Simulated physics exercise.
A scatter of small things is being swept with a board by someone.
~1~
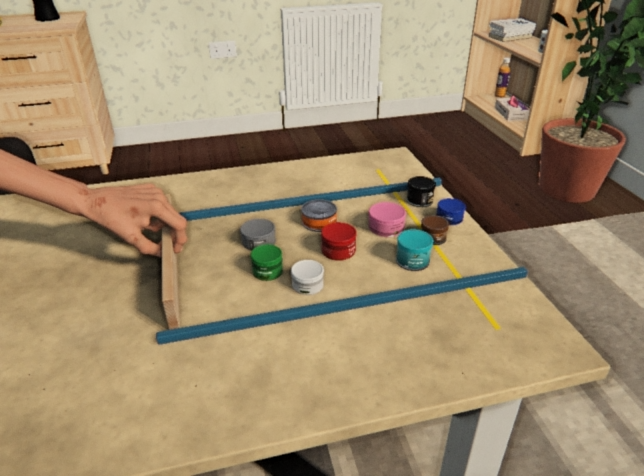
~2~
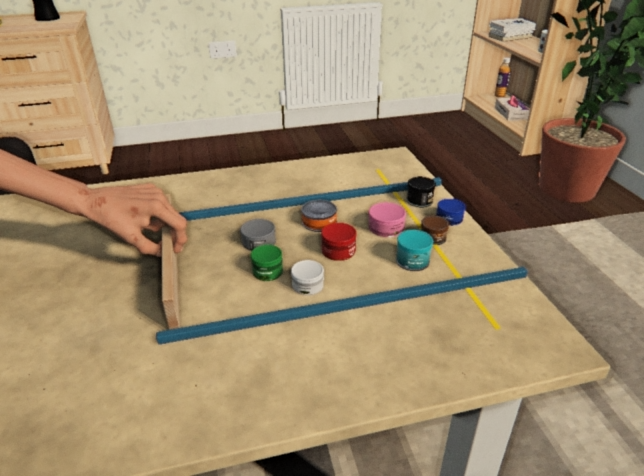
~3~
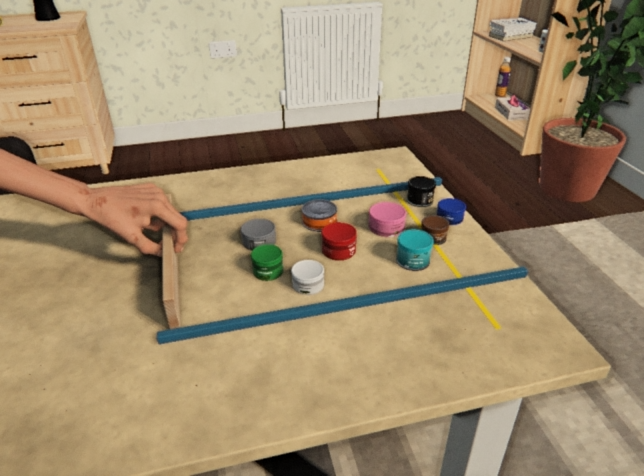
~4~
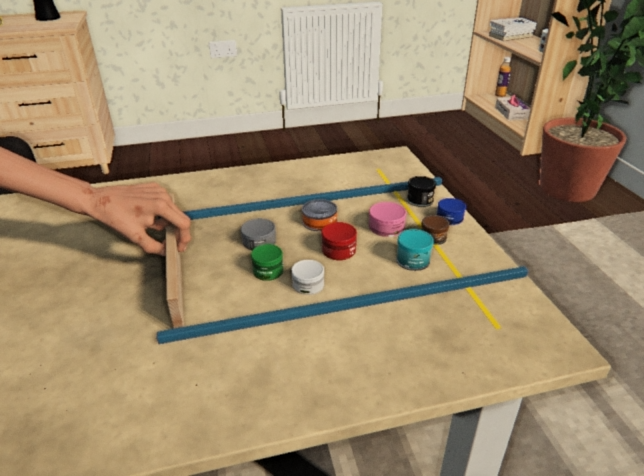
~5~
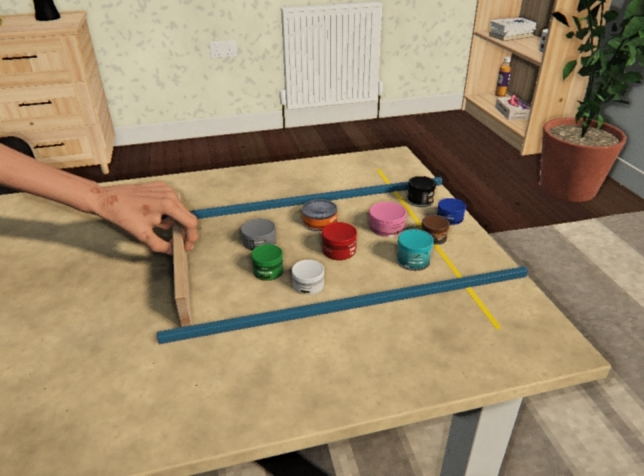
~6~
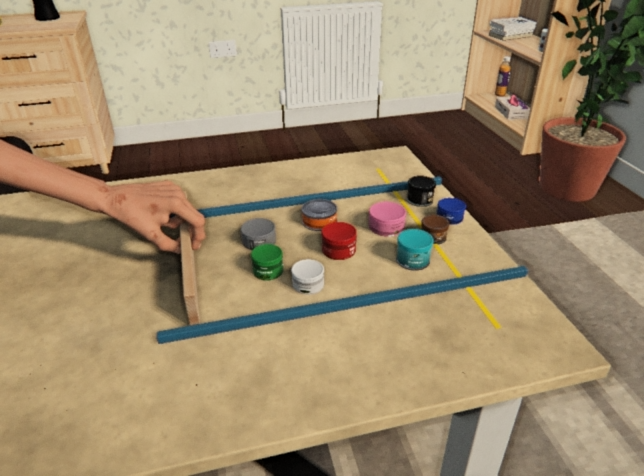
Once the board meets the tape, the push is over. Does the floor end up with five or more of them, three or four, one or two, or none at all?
Lost one or two.
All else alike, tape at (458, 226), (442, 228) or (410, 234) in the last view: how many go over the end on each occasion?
Tallies in the order given: 6, 4, 1.
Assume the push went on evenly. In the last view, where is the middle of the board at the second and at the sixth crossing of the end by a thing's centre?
At (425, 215) for the second, at (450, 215) for the sixth.
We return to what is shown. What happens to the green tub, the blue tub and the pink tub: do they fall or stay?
By the end the green tub is still there, the blue tub is no longer there and the pink tub is still there.
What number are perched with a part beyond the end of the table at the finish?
I'd put it at 3.
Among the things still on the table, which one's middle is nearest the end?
Foremost is the brown pot.
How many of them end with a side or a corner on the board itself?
Contact count: 4.
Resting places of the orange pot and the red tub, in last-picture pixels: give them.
First (418, 194), then (458, 220).
Soon after, none off yet; blue tub at rest near (451, 211); black tin at rest near (421, 191); brown pot at rest near (434, 229).
After that, none off yet; blue tub moving near (455, 211); black tin at rest near (422, 190); brown pot displaced about its own width near (452, 228).
In the end, the number that fall off is one or two; gone, blue tub.
